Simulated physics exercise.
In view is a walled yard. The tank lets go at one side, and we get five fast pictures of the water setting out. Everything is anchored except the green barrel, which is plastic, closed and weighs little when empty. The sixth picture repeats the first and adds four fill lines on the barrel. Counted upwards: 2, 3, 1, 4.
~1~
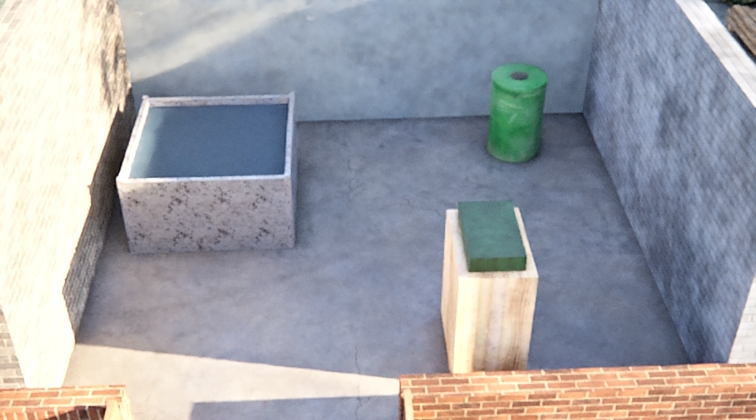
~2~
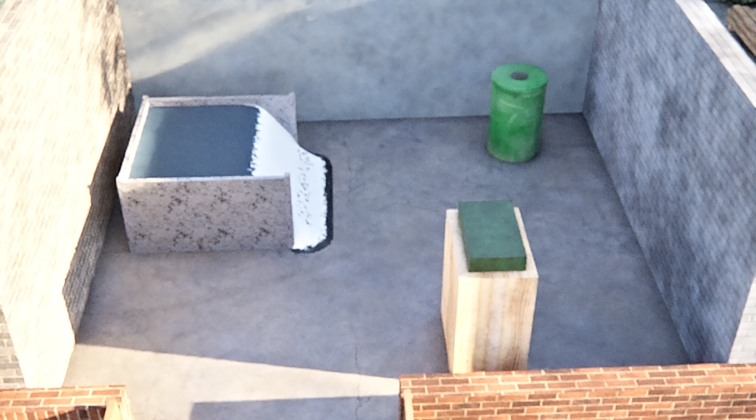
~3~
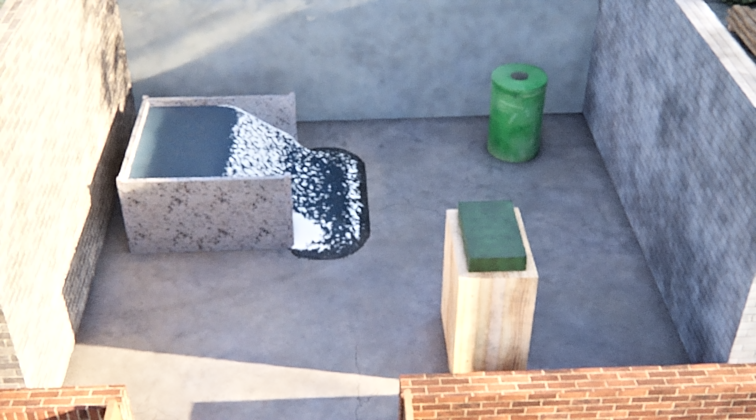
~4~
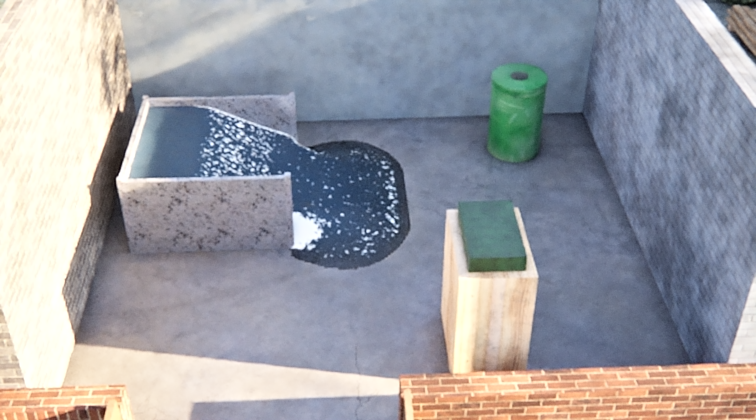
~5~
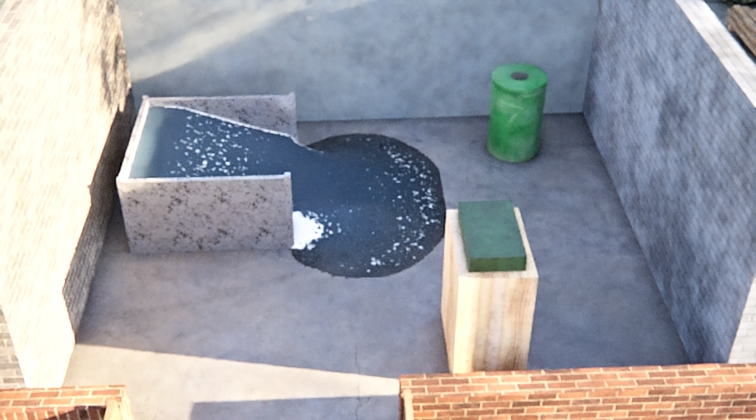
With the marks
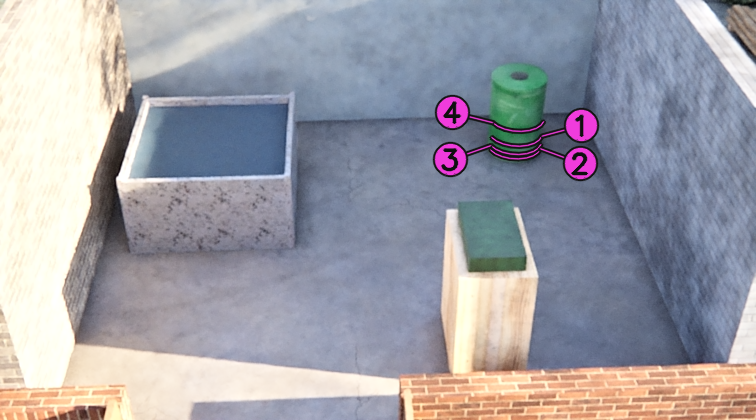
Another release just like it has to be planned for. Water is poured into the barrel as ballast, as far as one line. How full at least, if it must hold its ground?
That is level 4.
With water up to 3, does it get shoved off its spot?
Yes, it does.
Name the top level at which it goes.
Level 1.
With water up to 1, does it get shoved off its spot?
Yes, that goes wrong.
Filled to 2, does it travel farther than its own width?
Yes, clearly.
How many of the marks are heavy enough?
One.
On the marked copy, 1 at (519, 146); 2 at (518, 158); 3 at (518, 154); 4 at (521, 131); from the bottom up 2, 3, 1, 4.
With 1, it is pushed about twice its own width away.
With 2, it is pushed about 3 times its own width away.
With 3, it is pushed about twice its own width away.
With 4, it does not move.
